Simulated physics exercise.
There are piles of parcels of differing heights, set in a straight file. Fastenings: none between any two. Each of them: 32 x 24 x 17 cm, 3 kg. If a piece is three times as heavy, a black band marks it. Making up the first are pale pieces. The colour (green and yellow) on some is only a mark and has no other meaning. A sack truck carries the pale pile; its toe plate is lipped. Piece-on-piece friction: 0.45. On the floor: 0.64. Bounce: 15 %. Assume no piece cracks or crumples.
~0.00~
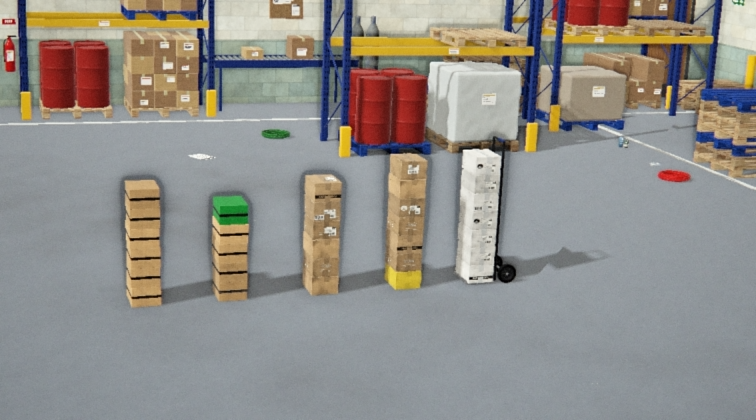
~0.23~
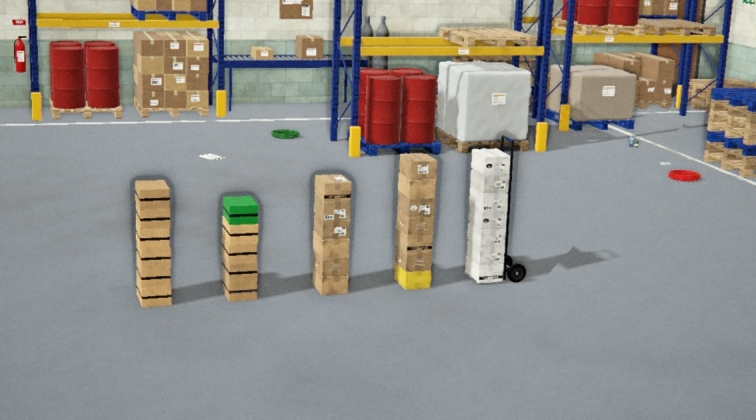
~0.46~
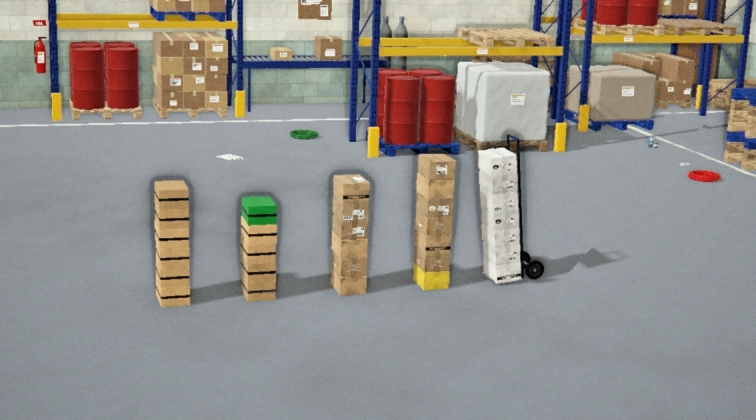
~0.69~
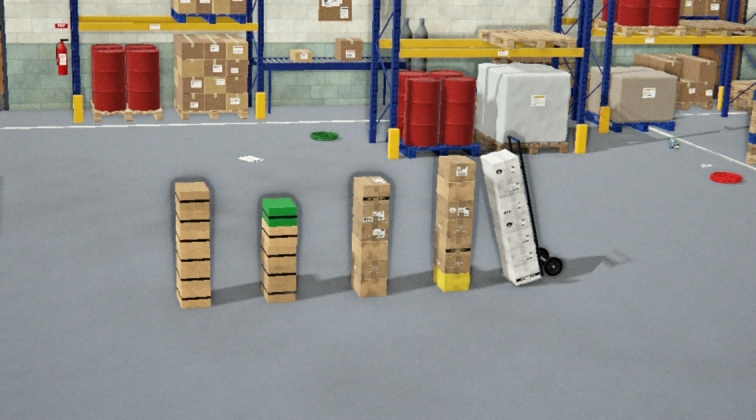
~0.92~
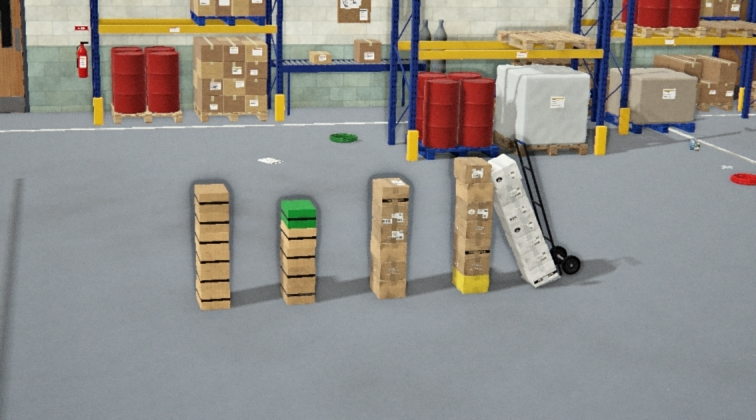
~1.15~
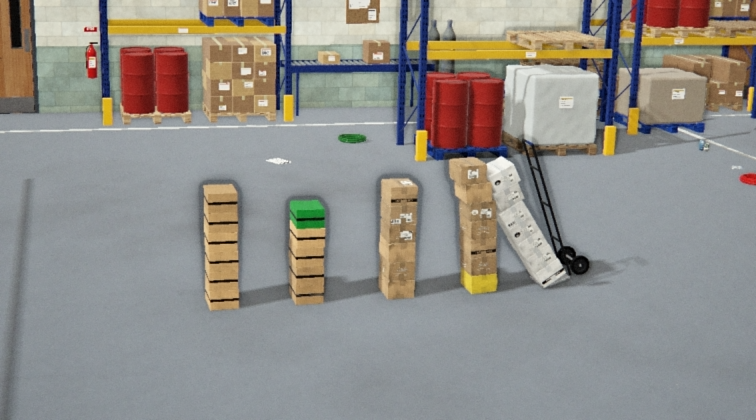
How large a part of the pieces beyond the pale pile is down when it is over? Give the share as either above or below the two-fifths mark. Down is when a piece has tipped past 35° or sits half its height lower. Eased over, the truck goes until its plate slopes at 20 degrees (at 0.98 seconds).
The share is above the two-fifths mark.
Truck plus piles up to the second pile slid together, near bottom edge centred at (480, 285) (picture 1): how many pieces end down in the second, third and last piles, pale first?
Counts down - second: 7; third: 5; last: 0.
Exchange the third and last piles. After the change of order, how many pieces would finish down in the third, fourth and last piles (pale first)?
Down per pile: Third 6, fourth 4, last 5.
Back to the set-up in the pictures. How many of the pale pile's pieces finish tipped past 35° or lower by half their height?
I count 7 of the pale pieces.
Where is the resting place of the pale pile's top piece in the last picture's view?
At about (421, 246).
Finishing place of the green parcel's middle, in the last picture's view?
Around (243, 245).
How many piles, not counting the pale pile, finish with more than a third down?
4 in all.
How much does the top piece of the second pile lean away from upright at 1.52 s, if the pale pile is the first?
The top piece is tilted around 20°.
After 1.52 s, 7 of the pale pile down; none of the 24 other parcels down, 7 disturbed; yellow parcel leaning 18°.
After 1.88 s, 7 of the pale pile down; 7 of the 24 other parcels down; yellow parcel leaning 49°.
After 2.74 s, 7 of the pale pile down; 12 of the 24 other parcels down; yellow parcel leaning 49°; green parcel leaning 18°.
After 4.70 s, 7 of the pale pile down; 22 of the 24 other parcels down; yellow parcel leaning 49°; green parcel 26 cm lower.
At rest (5.7 s), 7 of the pale pile down; 22 of the 24 other parcels down; yellow parcel leaning 49°; green parcel 26 cm lower. That is 92 per cent. As the last picture would show them, middles, yellow parcel near (469, 273), green parcel near (243, 245).
